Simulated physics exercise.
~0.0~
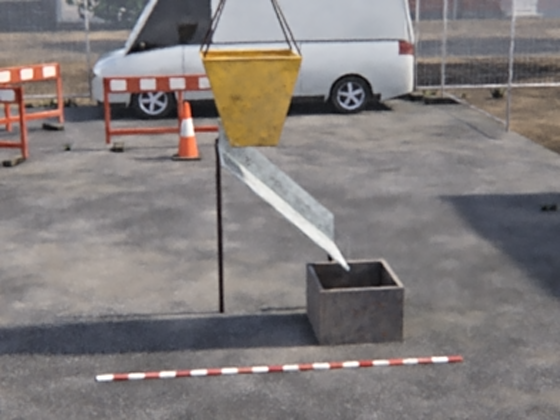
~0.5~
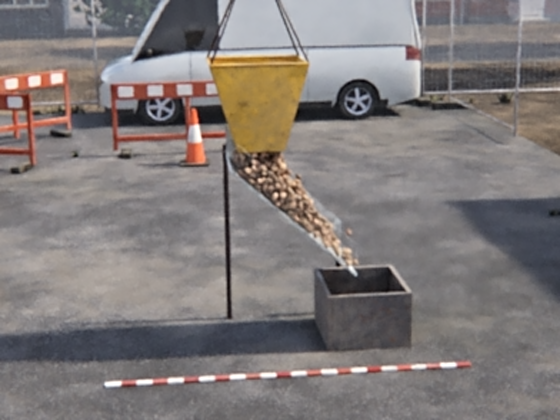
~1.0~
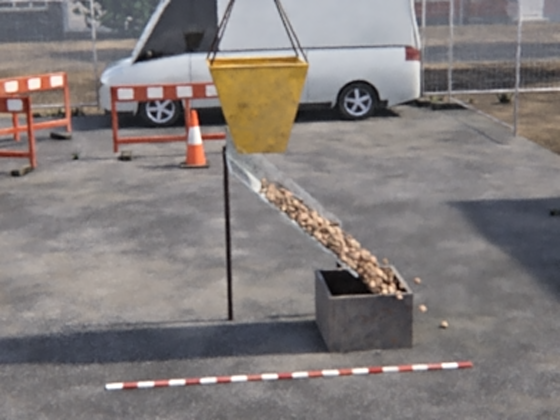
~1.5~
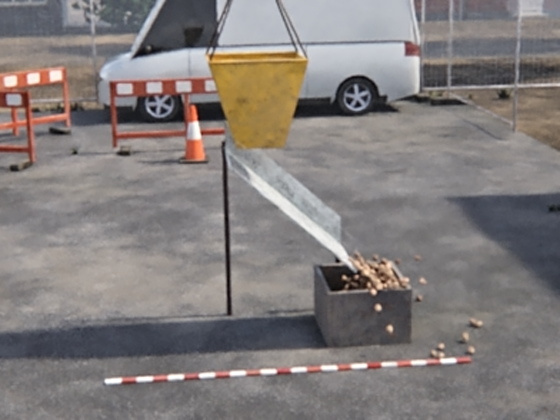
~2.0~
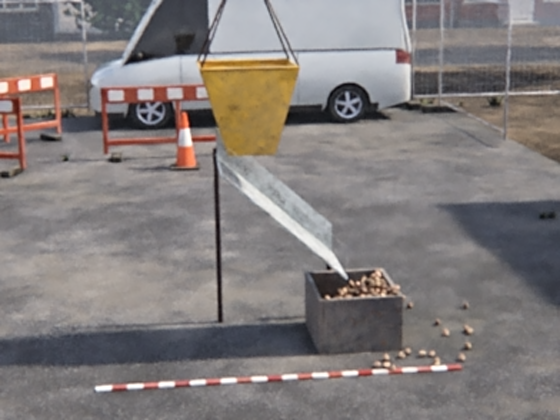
A white van stands behind a grey tarmac yard, seen from slightly above by a gently swaying camera, with orange and white barriers and a traffic cone at left. A yellow skip hangs above a sloping steel chute on a dark post, with an open grey bin below and a red and white staff lying in front. Brown stones drop from the skip's bottom and slide down the chute to the right. They pour into the bin, and a few tumble past its right side. The chute empties, leaving most stones heaped in the bin and some scattered beside it.
